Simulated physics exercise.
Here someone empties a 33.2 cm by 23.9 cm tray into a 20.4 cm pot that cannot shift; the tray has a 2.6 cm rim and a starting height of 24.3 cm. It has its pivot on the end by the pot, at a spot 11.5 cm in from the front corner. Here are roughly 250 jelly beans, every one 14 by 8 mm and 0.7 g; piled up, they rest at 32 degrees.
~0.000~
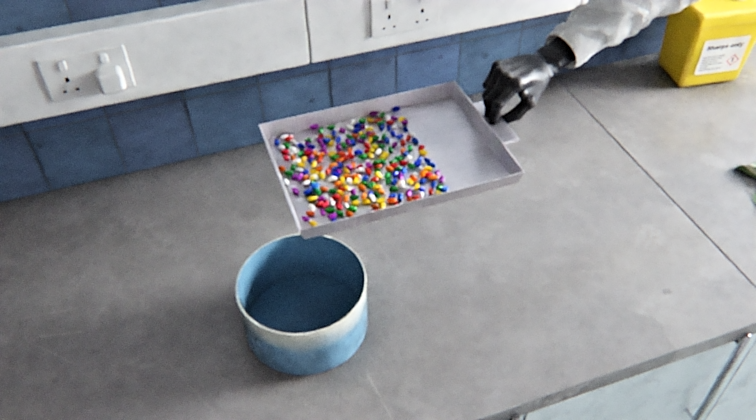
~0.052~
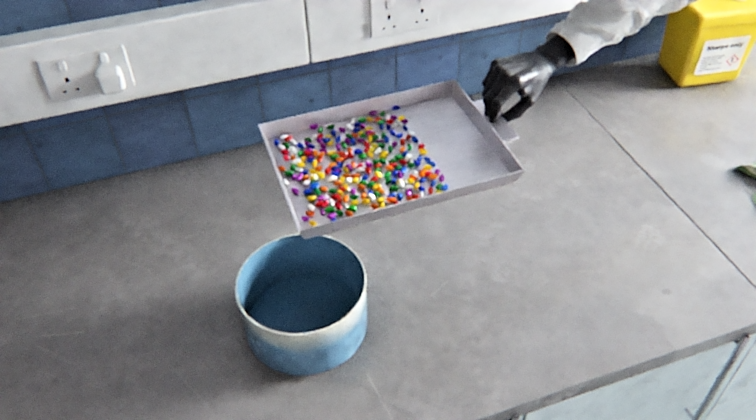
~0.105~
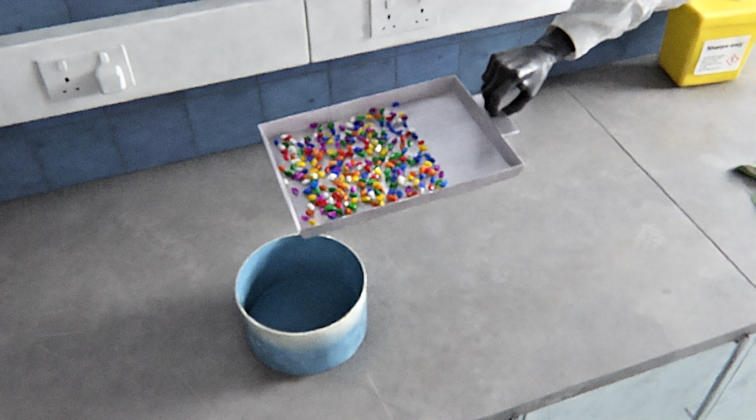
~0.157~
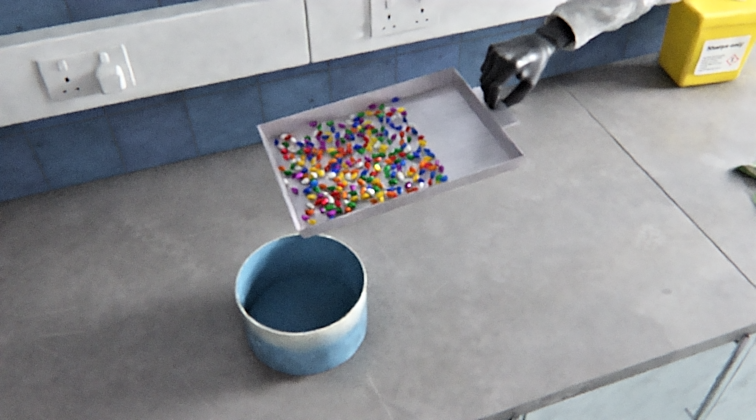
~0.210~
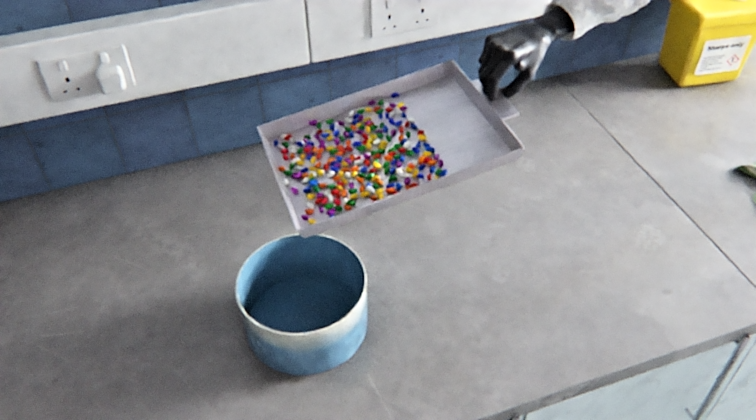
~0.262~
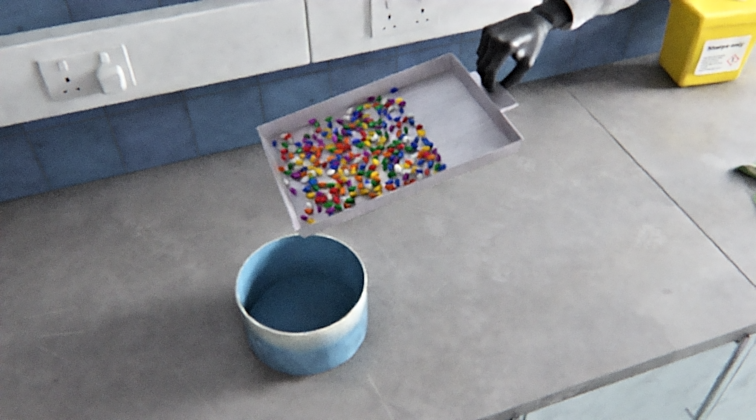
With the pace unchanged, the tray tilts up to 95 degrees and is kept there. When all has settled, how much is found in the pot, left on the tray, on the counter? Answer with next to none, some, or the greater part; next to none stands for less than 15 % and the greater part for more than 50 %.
Pot: Some; tray: Next to none; counter: The greater part.
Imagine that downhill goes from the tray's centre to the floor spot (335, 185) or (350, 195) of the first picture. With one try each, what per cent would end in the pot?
I'd put it at roughly 90 per cent for the first tilt and roughly 100 per cent for the second.
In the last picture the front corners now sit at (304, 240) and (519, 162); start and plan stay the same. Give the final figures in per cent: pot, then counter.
Pot 95, counter 5.
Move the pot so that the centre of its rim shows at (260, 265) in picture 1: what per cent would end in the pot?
Close to 60 in a hundred.
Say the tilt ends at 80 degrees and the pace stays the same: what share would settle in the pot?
Around 25 in a hundred.
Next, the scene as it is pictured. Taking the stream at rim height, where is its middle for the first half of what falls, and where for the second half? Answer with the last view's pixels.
First near (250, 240), later near (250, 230).
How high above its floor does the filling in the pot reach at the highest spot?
Roughly 1.0 cm up.
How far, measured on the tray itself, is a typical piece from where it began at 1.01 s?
Around 8 centimetres.
After 1.01 s, tilt 50 degrees; the tray holds 100 %, the pot 0 %.
After 1.50 s, tilt 76 degrees; the tray holds 90 %, the pot 0 %.
Then, at 2.06 s, tilt 95 degrees; the tray holds 0 %, the pot 30 %.
In the end, at 3.5 s, pot 30 %, tray 0 %, counter 70 %.
